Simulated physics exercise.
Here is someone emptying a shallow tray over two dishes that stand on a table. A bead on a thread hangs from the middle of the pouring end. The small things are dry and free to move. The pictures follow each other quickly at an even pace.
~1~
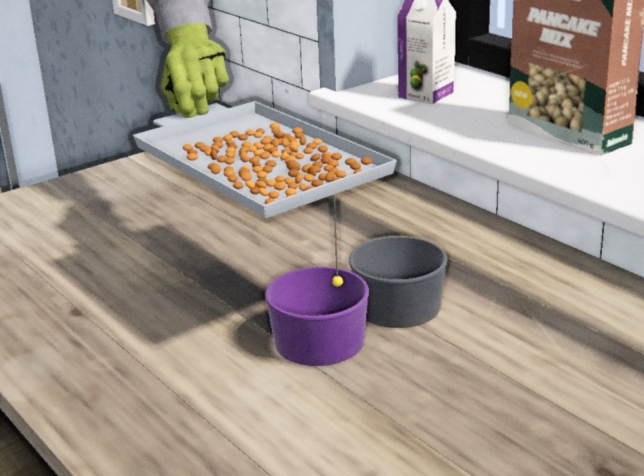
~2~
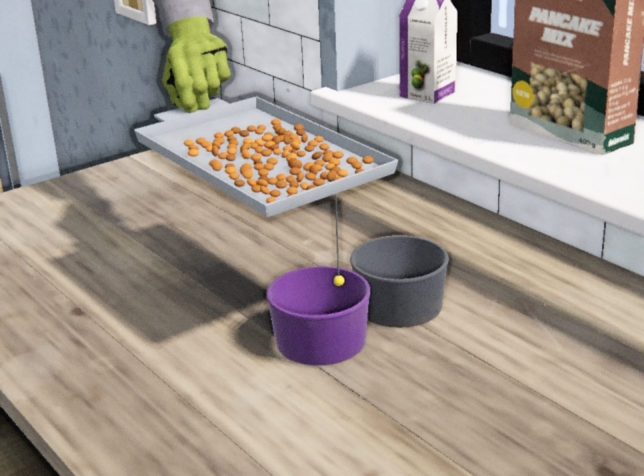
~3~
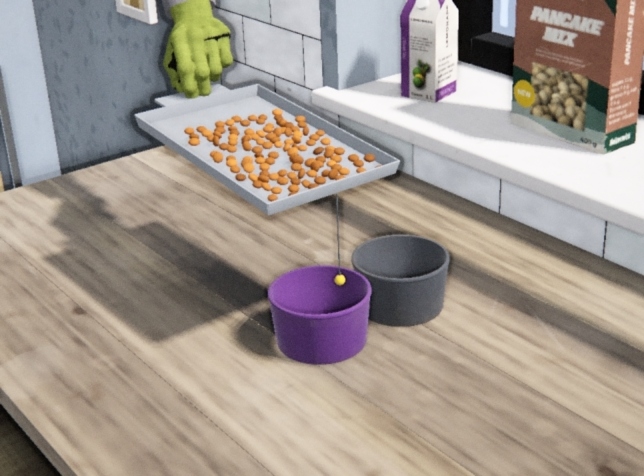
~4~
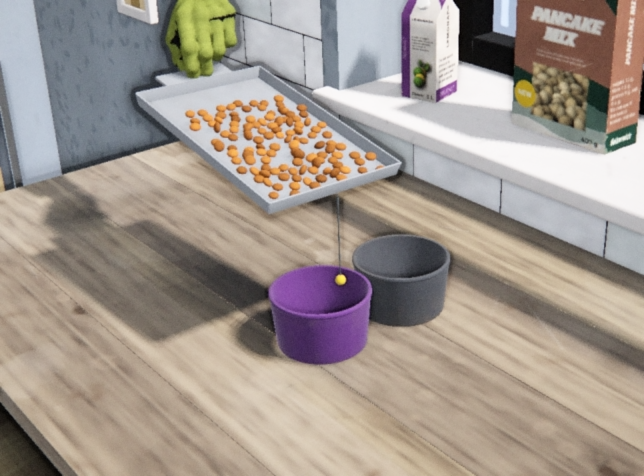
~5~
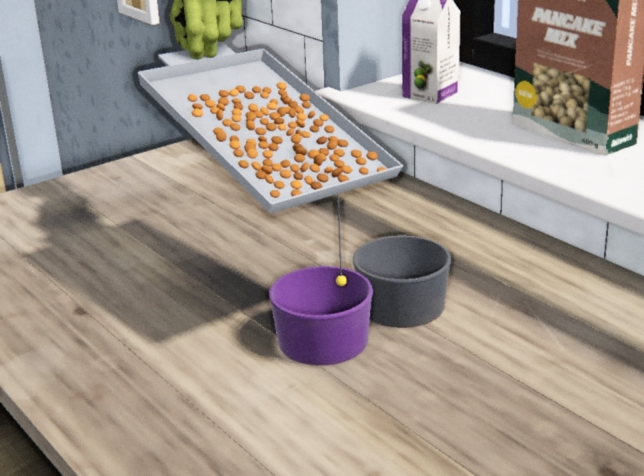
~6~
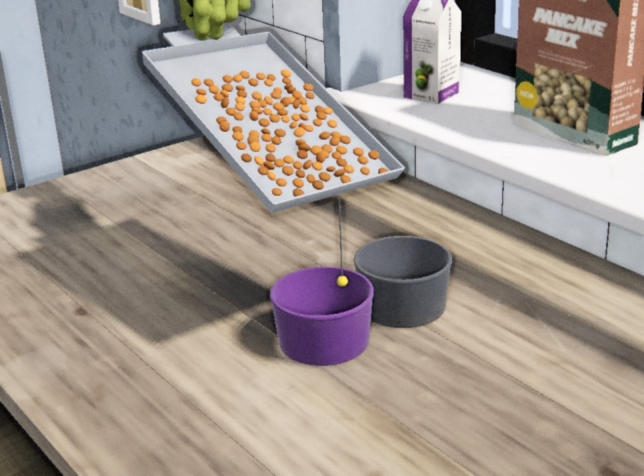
A green-gloved hand lifted the back of a gray tray of small orange bits, gradually tilting it more steeply above a purple dish and a dark gray one, while the bits spread a little across it.
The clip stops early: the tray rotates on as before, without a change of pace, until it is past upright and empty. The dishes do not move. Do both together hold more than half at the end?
Together they catch only the smaller part.
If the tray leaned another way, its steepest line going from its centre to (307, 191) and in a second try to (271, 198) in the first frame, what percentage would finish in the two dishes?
Near 0 % and 0 %.
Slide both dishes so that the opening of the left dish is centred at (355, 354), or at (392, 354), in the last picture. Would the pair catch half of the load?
One: Not half. Two: Under half.
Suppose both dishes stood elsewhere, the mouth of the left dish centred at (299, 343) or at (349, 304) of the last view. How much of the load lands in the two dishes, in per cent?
First some 80, then 70 per cent.
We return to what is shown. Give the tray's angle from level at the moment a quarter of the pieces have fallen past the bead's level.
At some 85 degrees.
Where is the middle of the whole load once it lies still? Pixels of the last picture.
Around (418, 357).
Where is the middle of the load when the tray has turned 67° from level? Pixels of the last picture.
Close to (354, 166).
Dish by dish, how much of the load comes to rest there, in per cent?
Left dish near 0 in a hundred; right dish near 10.
Soon, tray tipped steeply; nearly all on the tray; a stray few in the air.
A while on, tray tipped past a quarter turn; about a quarter on the tray; a stray few in the left dish; a small part in the right dish; about two thirds outside both; a small part in the air.
Towards the end, tray tipped past a quarter turn; a stray few in the left dish; a small part in the right dish; most outside both.
Finally, tray tipped past a quarter turn; a stray few in the left dish; a small part in the right dish; most outside both.
